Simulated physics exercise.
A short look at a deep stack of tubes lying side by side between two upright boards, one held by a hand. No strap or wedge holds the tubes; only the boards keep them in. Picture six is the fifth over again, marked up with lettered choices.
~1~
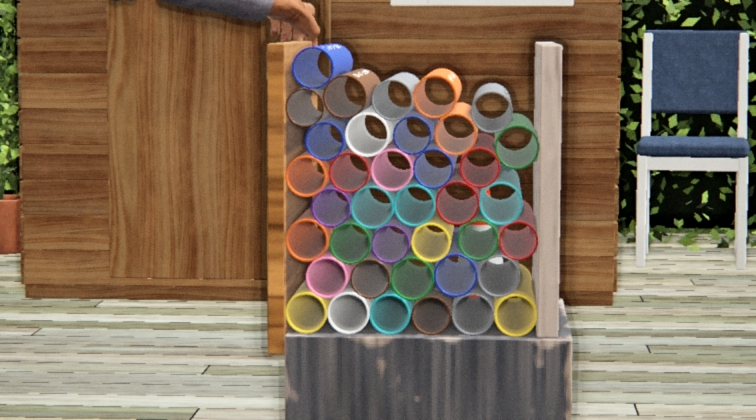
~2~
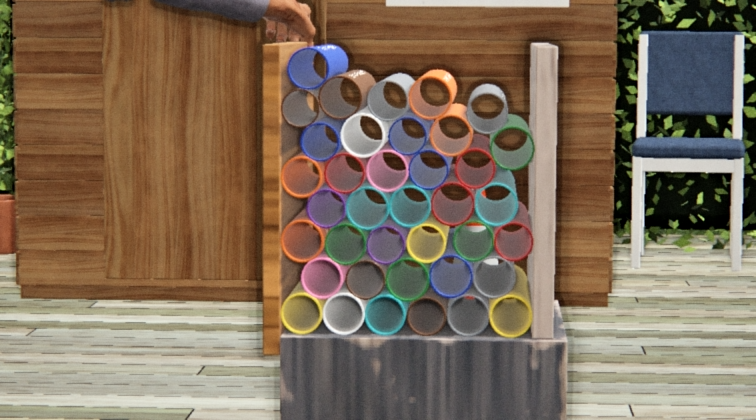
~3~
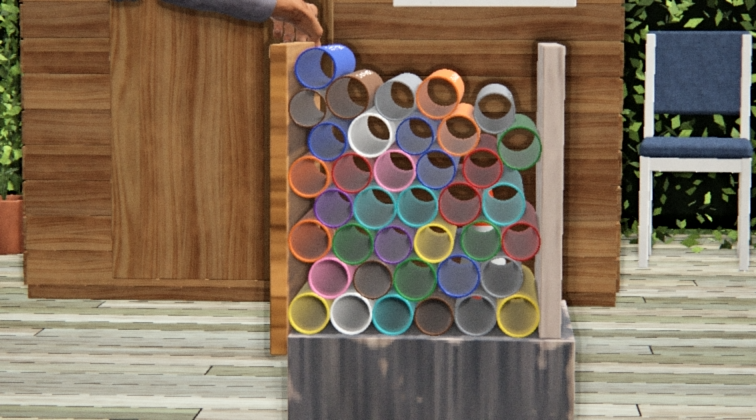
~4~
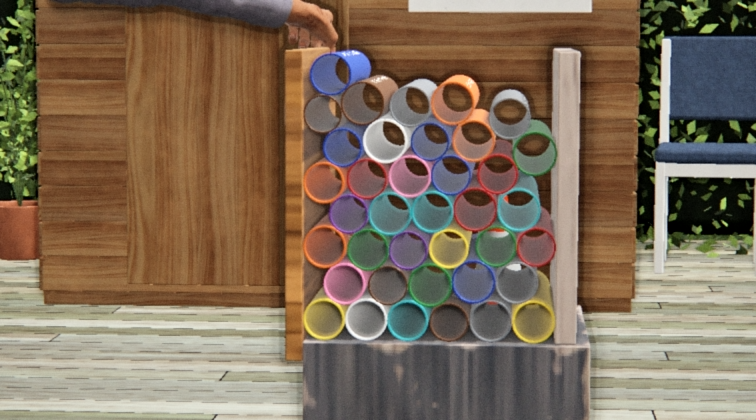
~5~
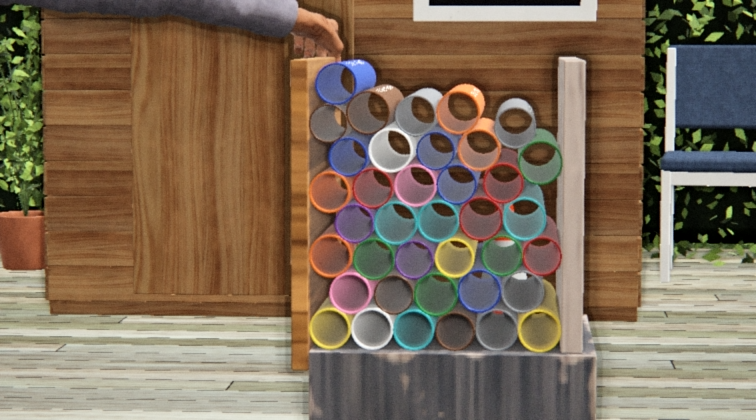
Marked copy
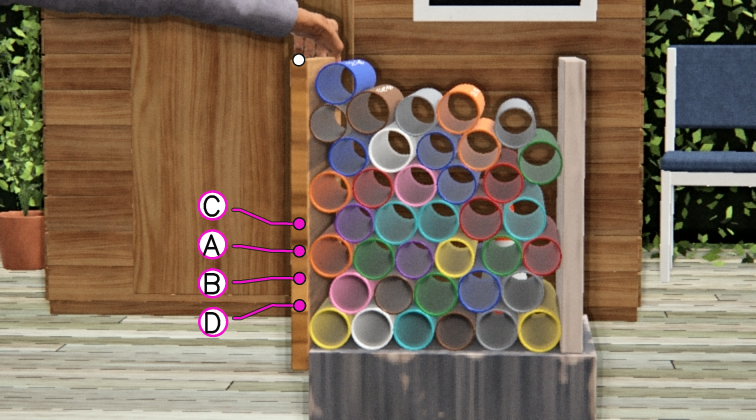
The clip opens on a deep stack of colourful tubes lying between two upright boards on a grey block, with a hand at the top of the left board. The view shifts slightly left, then right and upward, while the hand stays there and the tubes show no clear movement.
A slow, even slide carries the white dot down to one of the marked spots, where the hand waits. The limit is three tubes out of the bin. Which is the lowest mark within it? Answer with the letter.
C is the limit.
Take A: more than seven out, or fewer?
At A, fewer than seven.
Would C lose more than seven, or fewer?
Fewer than seven.
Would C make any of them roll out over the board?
At C: Yes.
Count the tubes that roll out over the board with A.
At A the number is five.
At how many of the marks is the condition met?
One of the four.
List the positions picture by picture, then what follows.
The first frame shows a blue tube (412, 135); a grey tube (491, 113); side board (294, 186).
The second frame shows side board (290, 186); a yellow tube (302, 313).
The third frame shows a yellow tube (519, 316); a blue tube (459, 276).
The fourth frame shows a green tube (496, 246); a red tube (536, 247).
The fifth frame shows a blue tube (456, 184); a blue tube (435, 151); a grey tube (515, 128).
On the marked copy, A at (300, 251); B at (300, 278); C at (300, 224); D at (300, 306); the white dot at (299, 60).
Taking C. A third of the way, top of the board (309, 131).
Two thirds of the way, top of the board (309, 213).
When it is over, top of the board (309, 223), two out over the board.
As for the rest, A more than three out over the board; B more than three out over the board; D more than three out over the board.
